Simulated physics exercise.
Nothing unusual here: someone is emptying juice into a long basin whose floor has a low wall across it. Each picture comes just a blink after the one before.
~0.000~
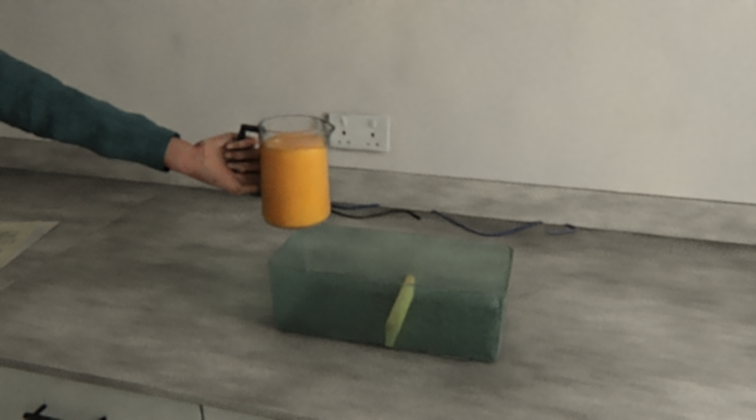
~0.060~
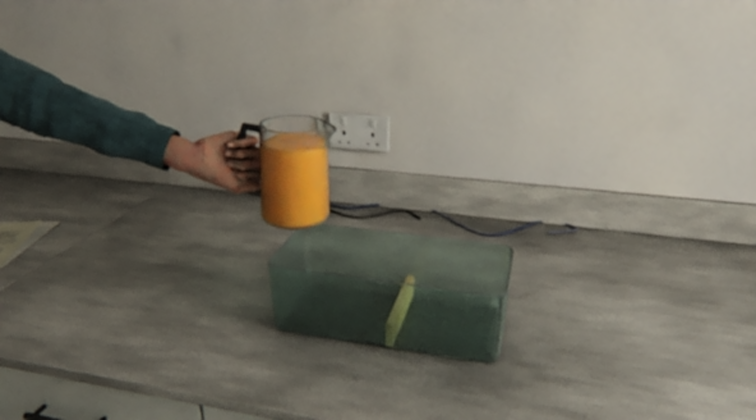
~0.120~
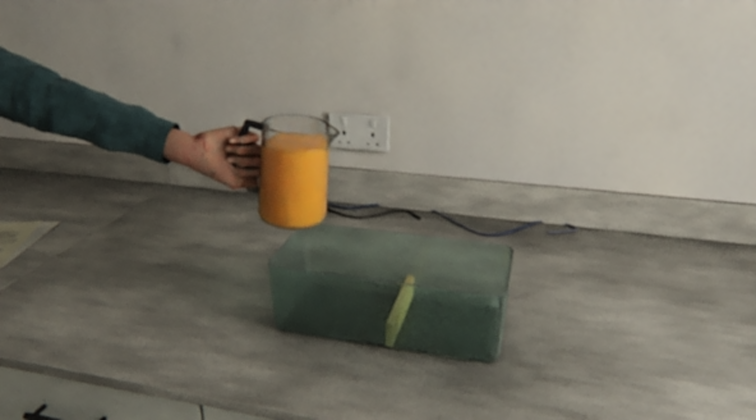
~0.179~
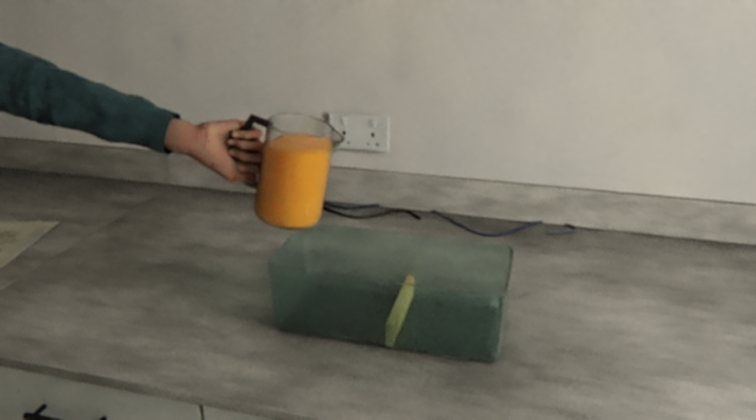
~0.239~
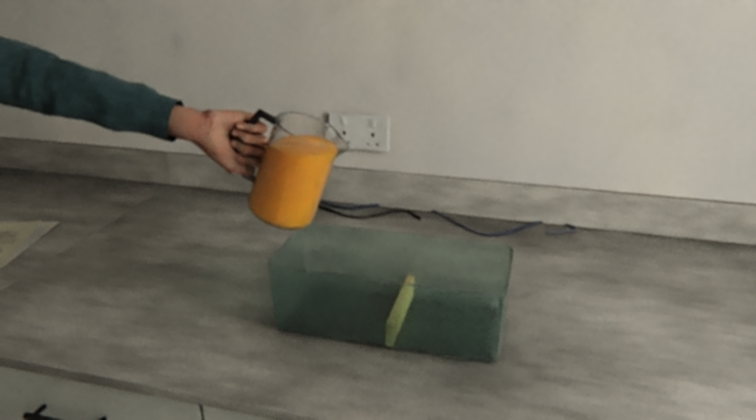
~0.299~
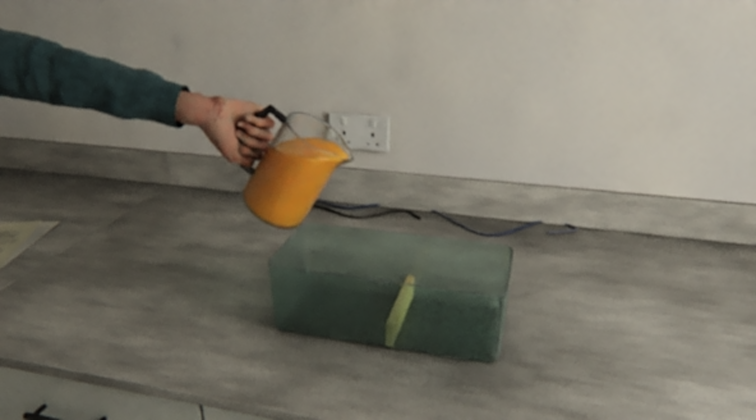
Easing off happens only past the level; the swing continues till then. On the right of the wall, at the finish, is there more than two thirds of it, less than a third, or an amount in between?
There is less than a third of it there.
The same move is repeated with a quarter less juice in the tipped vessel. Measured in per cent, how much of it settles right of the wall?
Near 5 parts in a hundred.
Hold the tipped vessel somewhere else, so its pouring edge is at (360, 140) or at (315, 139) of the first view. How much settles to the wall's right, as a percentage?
You'd see around 60 per cent, and then around 10 per cent.
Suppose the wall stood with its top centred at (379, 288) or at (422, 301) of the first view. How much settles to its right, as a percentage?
The first placement gives around 55 percent, the second 5 percent.
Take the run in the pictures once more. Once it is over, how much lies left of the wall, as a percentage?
Roughly 75 per cent.
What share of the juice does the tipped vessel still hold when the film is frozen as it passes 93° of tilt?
Some 70 per cent has not yet come out.
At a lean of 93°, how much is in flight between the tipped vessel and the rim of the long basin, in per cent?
That works out near 15 percent.
After 0.61 s the tilt is 93° and 72 per cent is still to pour, 8 is left of the wall and 3 right of it.
After 0.83 s the tilt is 112° and 22 per cent is still to pour, 57 is left of the wall and 6 right of it.
After 1.07 s the tilt is 112° and 3 per cent is still to pour, 78 is left of the wall and 7 right of it.
After 1.33 s the tilt is 112° and 0 per cent is still to pour, 82 is left of the wall and 10 right of it.
In the end 77 per cent lies left of the wall, 15 right of it and 8 outside.
